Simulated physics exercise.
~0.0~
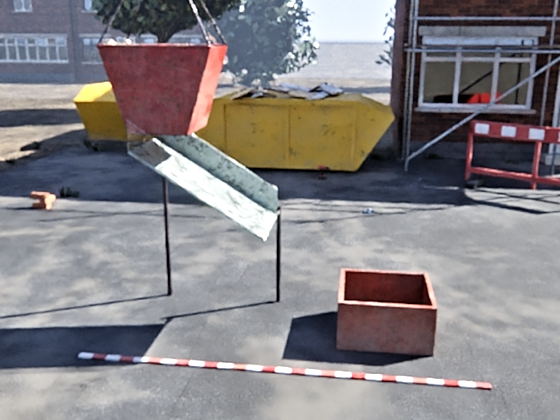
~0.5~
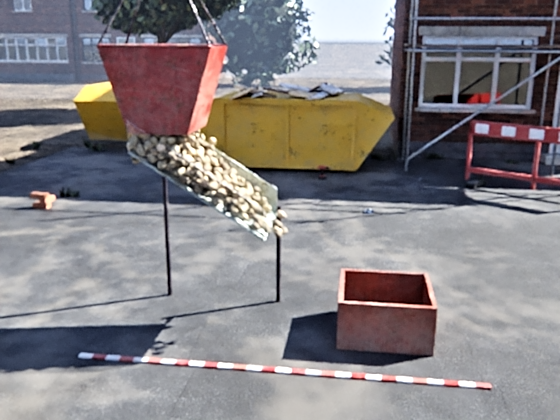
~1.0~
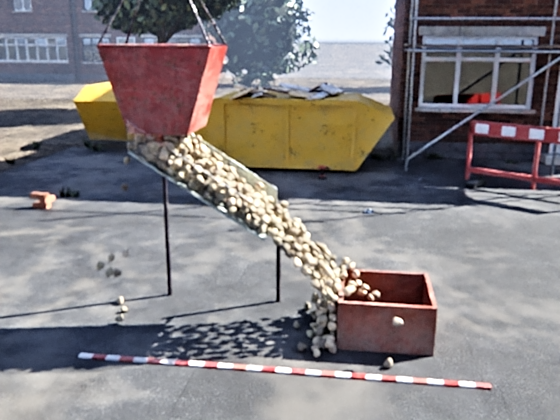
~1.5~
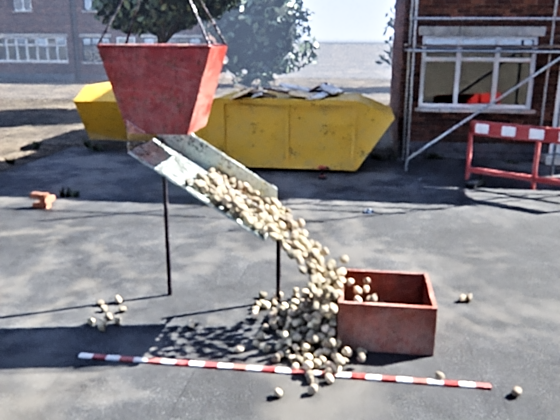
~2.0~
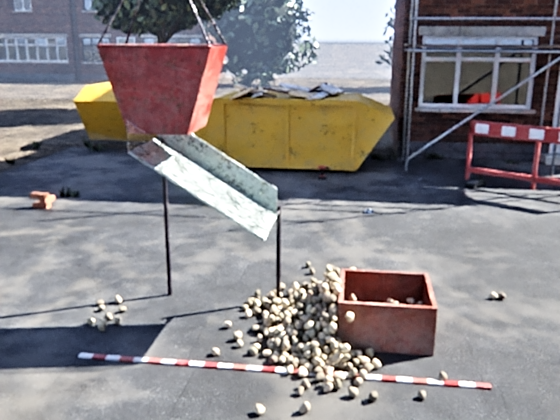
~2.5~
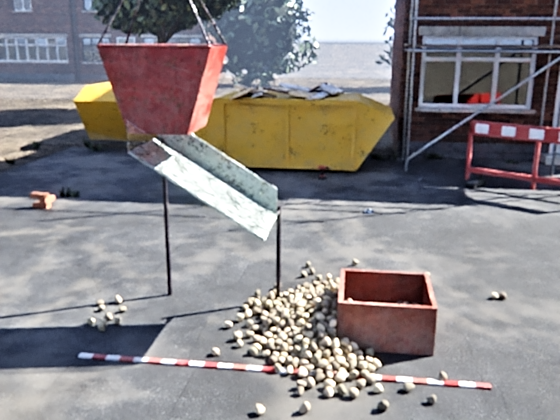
A hanging red skip releasing round stones down a sloping steel chute, most piling left of a fixed open bin.
